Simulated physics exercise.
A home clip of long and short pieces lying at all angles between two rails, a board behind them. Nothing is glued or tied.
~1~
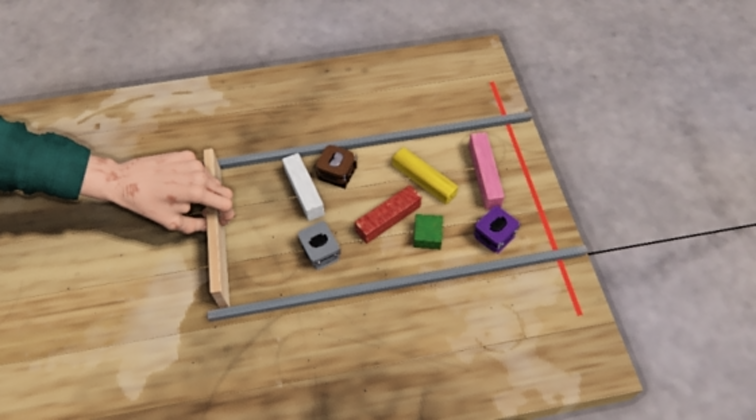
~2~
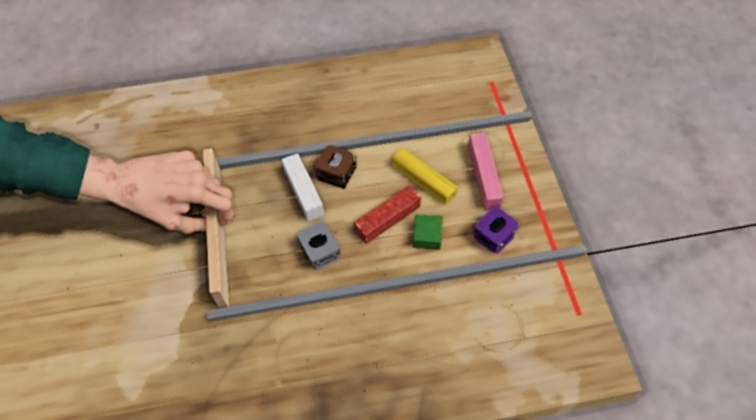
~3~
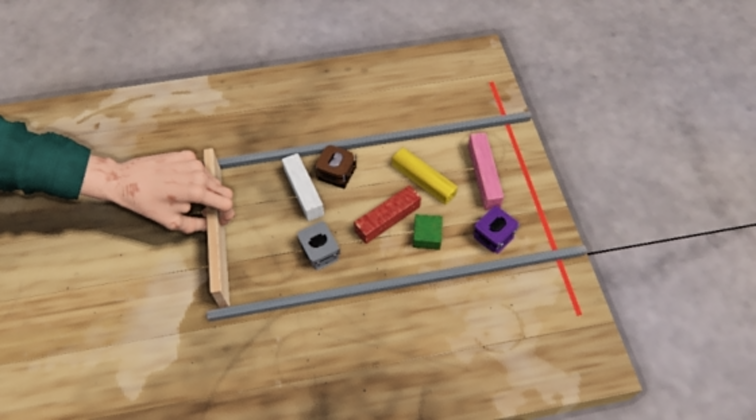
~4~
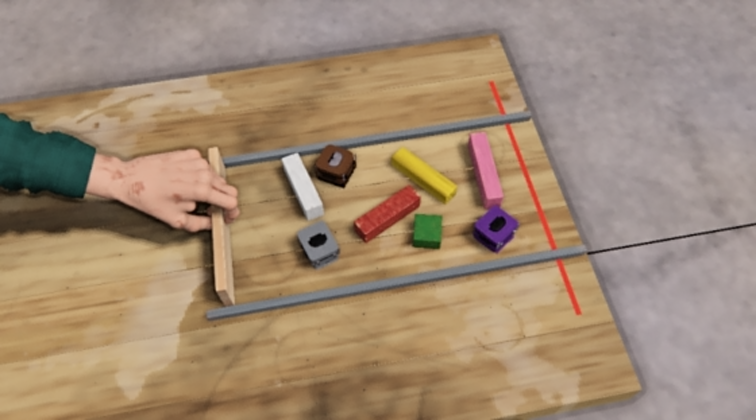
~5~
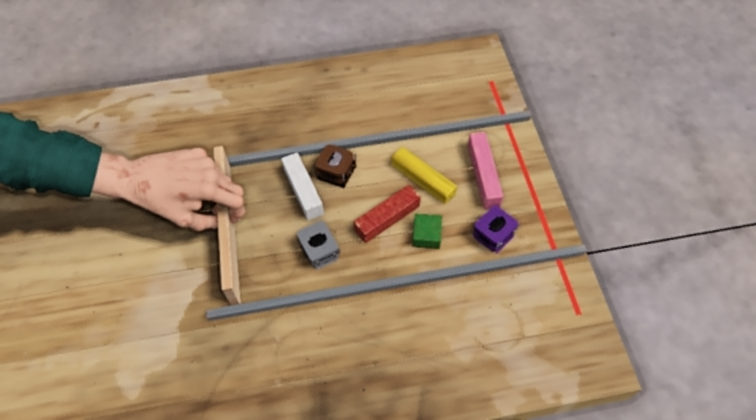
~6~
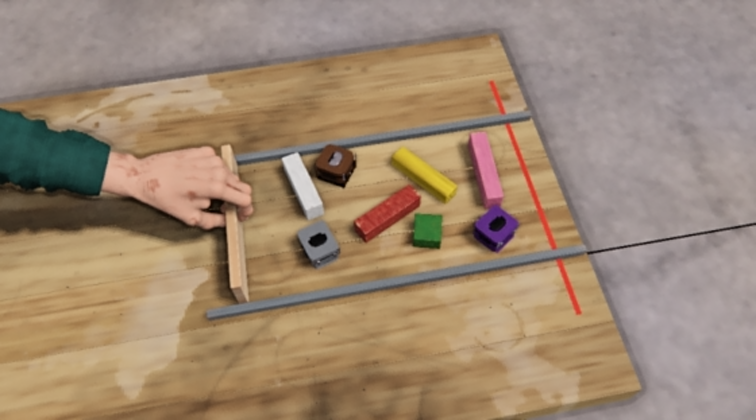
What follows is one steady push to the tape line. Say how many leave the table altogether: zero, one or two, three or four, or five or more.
As it turns out, the number that fall off is five or more.
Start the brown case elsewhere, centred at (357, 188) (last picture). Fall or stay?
The brown case goes over.
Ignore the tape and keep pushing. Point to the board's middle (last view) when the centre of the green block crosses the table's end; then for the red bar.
Near (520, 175) and (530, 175).
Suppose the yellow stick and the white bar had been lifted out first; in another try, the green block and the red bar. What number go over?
The counts: 3 and 4.
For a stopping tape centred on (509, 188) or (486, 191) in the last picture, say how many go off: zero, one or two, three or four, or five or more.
The falls would be 3 or 4; none.
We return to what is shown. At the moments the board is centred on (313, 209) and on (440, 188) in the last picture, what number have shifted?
3 and 8.
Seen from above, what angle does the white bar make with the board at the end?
About 0°.
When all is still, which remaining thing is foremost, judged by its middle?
The red bar.
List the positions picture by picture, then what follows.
In the first frame, pink bar (486, 170); purple case (496, 230); yellow stick (424, 175); board (216, 226); tape (531, 185).
In the second frame, purple case (495, 231); grey case (319, 246).
In the third frame, yellow stick (424, 176); red bar (388, 214).
In the fourth frame, pink bar (485, 170); white bar (303, 186).
In the fifth frame, purple case (495, 230); brown case (336, 166).
In the sixth frame, pink bar (485, 170); purple case (495, 230); yellow stick (424, 175); board (234, 222); tape (530, 184).
Early on, none off yet; pink bar at rest near (485, 170); purple case at rest near (495, 230); yellow stick at rest near (424, 175).
A while later, none off yet; pink bar travelled a little near (503, 167); purple case moving near (502, 229); yellow stick travelled about its own width near (470, 155).
Further along, none off yet; pink bar travelled about its own width near (547, 166); purple case travelled well along near (576, 223); yellow stick travelled well along near (531, 146).
Finally, the number that fall off is five or more; lost, brown case, green block, yellow stick, purple case and pink bar.
